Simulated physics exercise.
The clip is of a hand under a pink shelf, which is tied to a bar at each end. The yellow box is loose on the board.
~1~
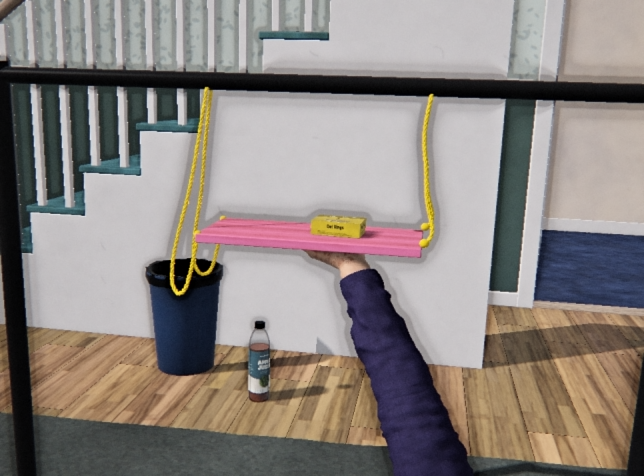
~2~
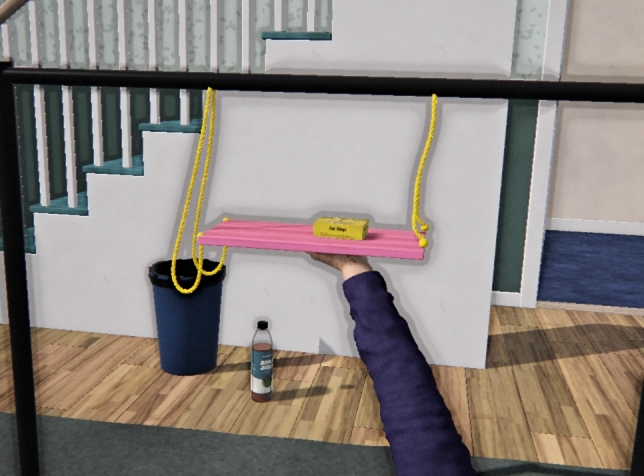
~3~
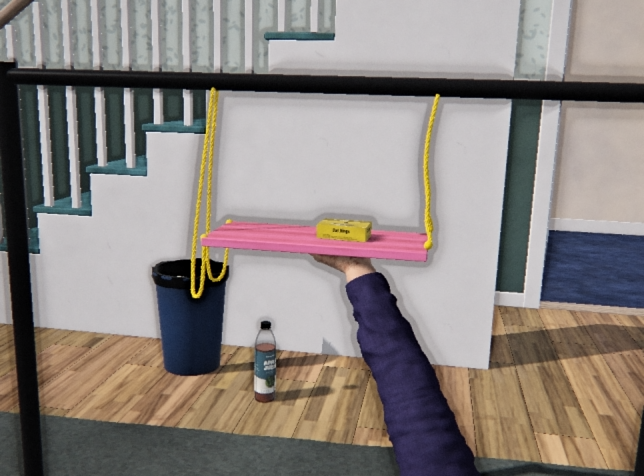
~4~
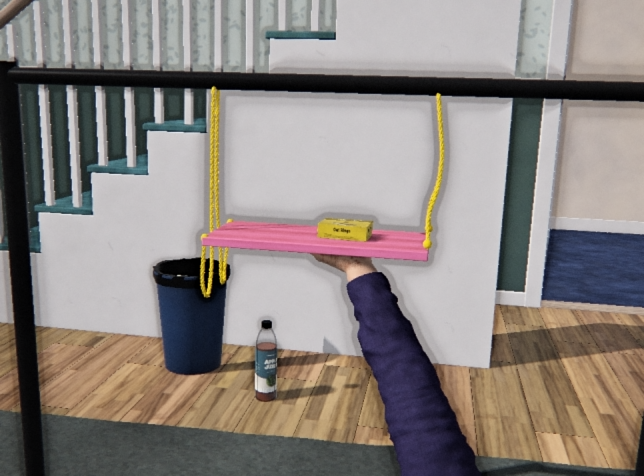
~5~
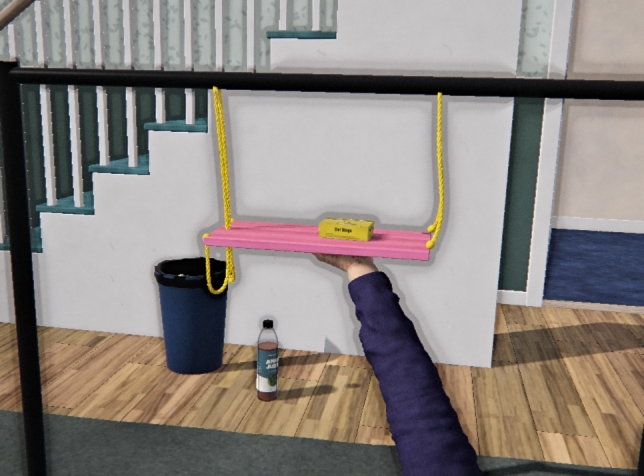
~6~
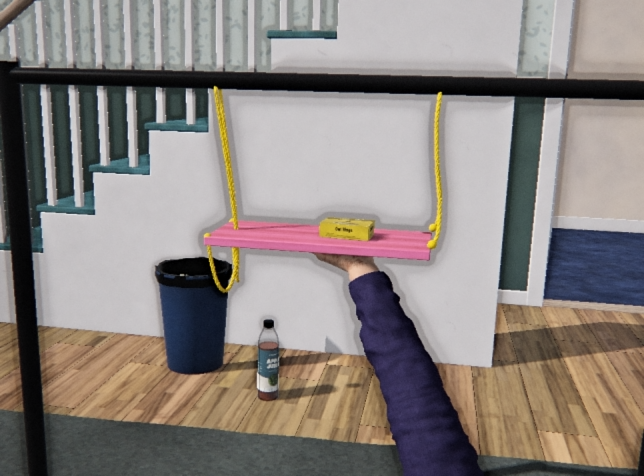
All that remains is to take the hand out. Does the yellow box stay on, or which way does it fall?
Outcome: The yellow box falls from the left end.
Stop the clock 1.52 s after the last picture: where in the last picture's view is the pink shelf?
Close to (340, 299).
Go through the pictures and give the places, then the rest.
Yellow box (339, 226); pink shelf (305, 246), in the first frame.
Yellow box (341, 228), in the second frame.
Yellow box (345, 230), in the third frame.
Yellow box (346, 229); pink shelf (312, 249), in the fourth frame.
Yellow box (347, 229), in the fifth frame.
Yellow box (347, 229); pink shelf (314, 249); left shoelaces slack, hanging in a loop; right shoelaces almost straight, in the sixth frame.
Then, 0.44 s on from there, board tipped 14° down to the left; box sliding near (253, 268).
Then, 0.98 s on from there, board tipped 27° down to the left; box on the floor.
Then, 1.52 s on from there, board tipped 36° down to the left; box on the floor.
In the end, board tipped 39° down to the left; box on the floor. The yellow box drops leftwards.
